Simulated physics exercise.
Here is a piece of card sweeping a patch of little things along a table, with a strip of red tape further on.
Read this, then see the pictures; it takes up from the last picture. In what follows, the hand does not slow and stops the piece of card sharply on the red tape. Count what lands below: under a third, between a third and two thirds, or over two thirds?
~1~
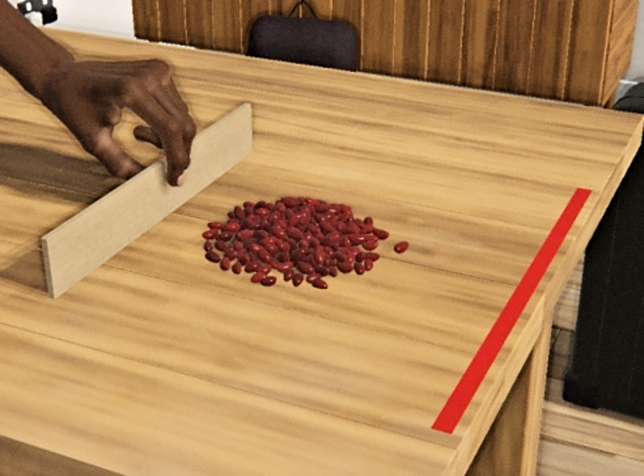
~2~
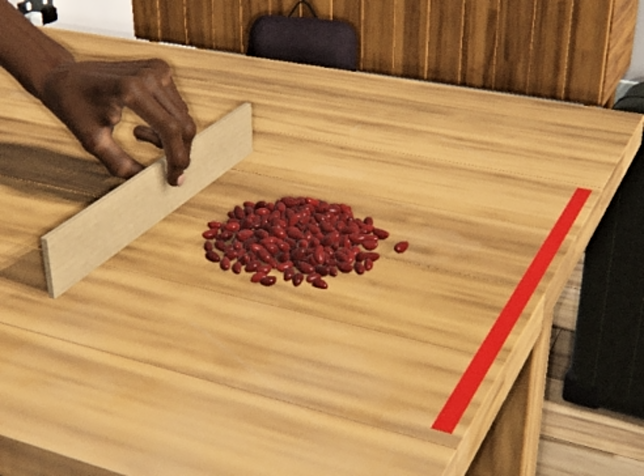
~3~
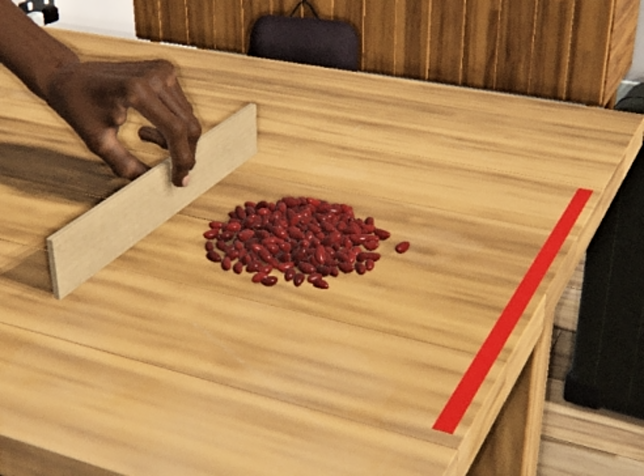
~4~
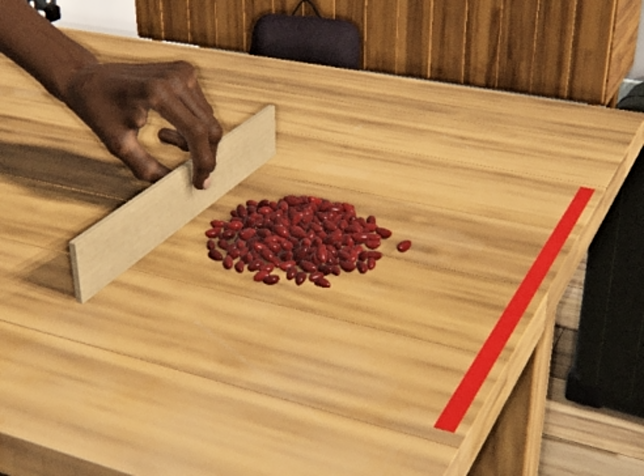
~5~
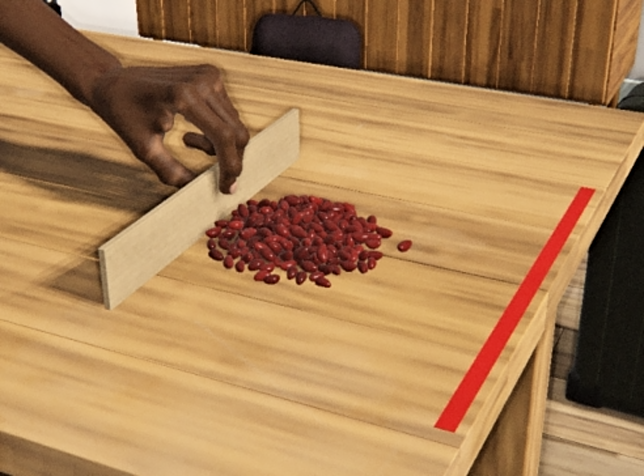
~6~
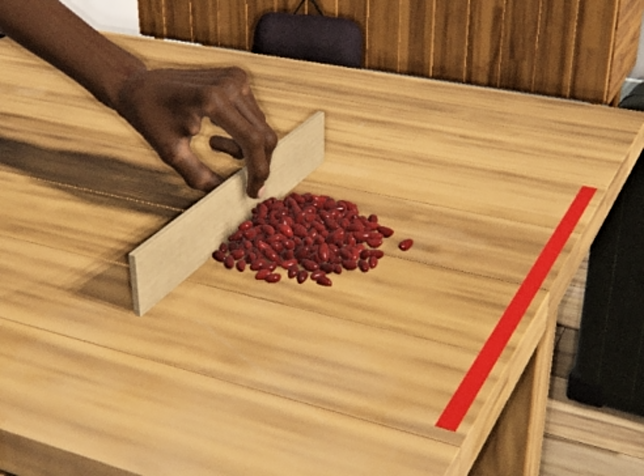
Most likely beyond two thirds of it will tip over the end.
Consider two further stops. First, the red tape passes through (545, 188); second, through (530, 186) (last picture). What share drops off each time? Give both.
Case one: Around 60 in a hundred; case two: Around 40 in a hundred.
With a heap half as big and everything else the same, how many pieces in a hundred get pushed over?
About 100 %.
Soon after the last picture, piece of card still moving, near (389, 202); heap all on the table, its front near (495, 294).
A little later, piece of card stopped at the red tape; heap nearly all over the edge.
Later still, piece of card stopped at the red tape; heap all over the edge.
At rest, piece of card stopped at the red tape; heap all over the edge.
